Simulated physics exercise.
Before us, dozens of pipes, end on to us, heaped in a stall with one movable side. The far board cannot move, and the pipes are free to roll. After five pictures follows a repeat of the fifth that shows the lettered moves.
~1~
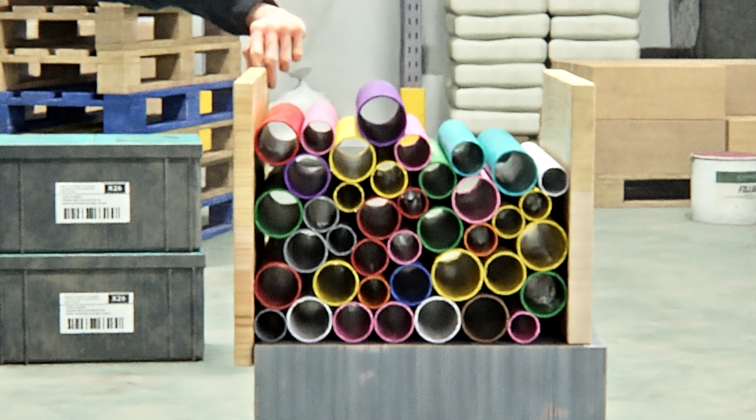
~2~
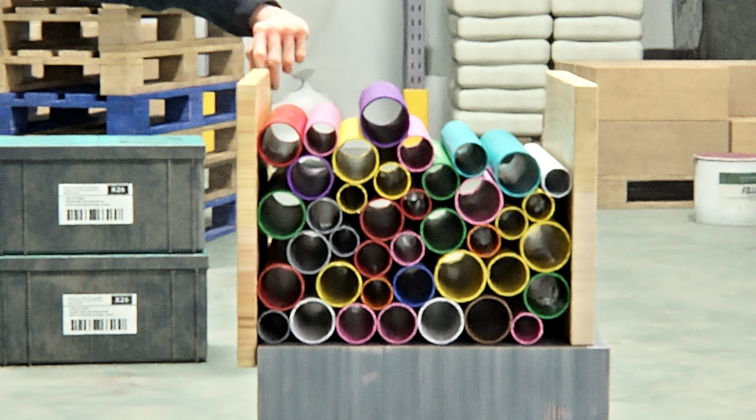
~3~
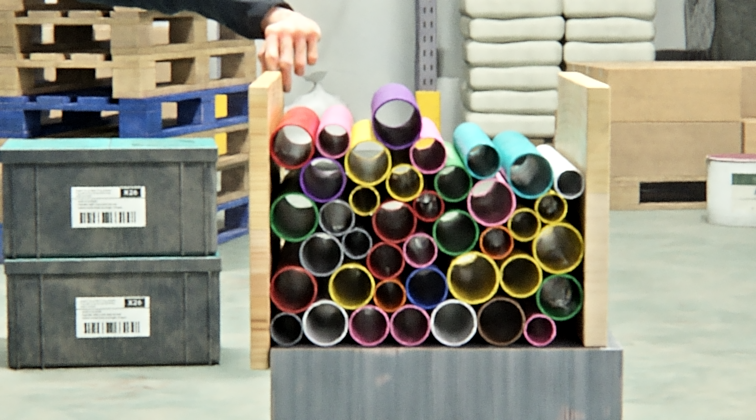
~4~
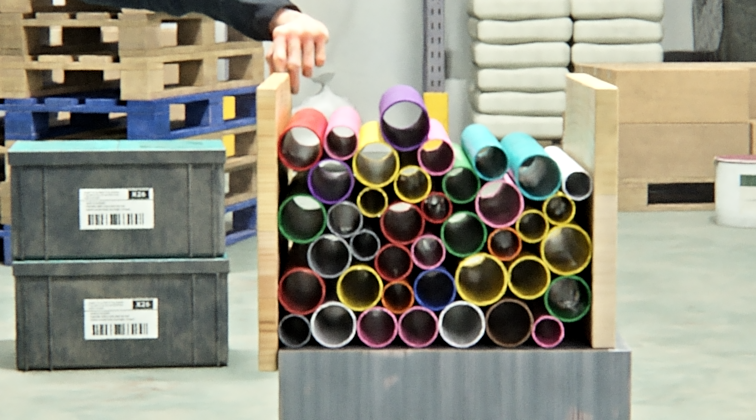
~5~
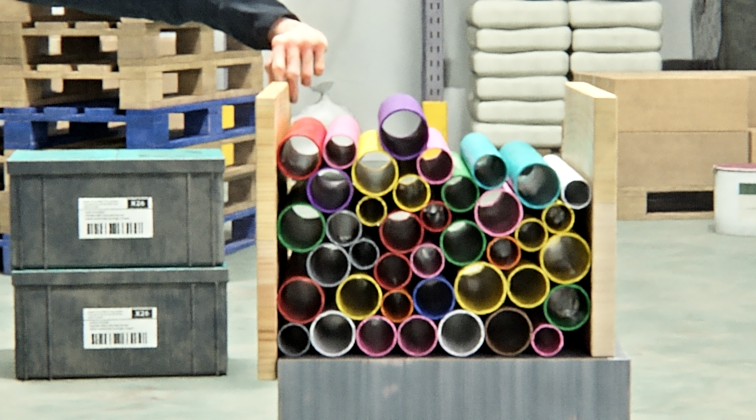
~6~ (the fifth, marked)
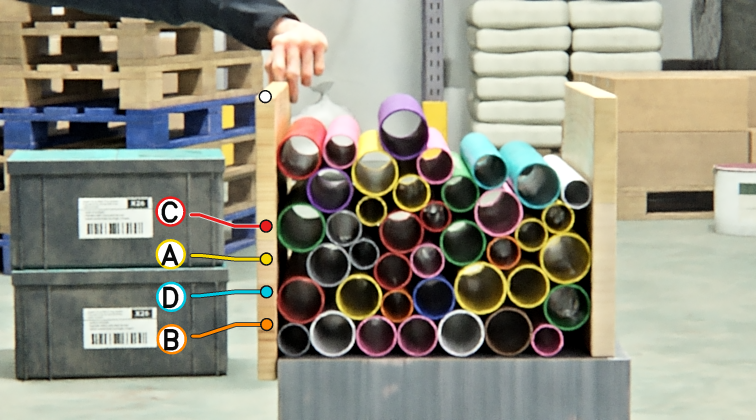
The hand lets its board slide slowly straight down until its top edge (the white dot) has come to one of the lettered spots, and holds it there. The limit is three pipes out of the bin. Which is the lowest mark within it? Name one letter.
Lower it to A and no more.
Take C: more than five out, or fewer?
At C, fewer than five.
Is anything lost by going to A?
At A: Yes.
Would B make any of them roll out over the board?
Yes, at B.
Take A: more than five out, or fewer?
At A, fewer than five.
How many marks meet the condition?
The number is two.
On the marked copy, A at (266, 259); B at (267, 325); C at (266, 226); D at (267, 292); the white dot at (265, 97).
Taking A. A third of the way, top of the board (276, 170).
Two thirds of the way, top of the board (276, 251).
When it is over, top of the board (276, 258), one out over the board.
As for the rest, B more than three out over the board; C one out over the board; D more than three out over the board.
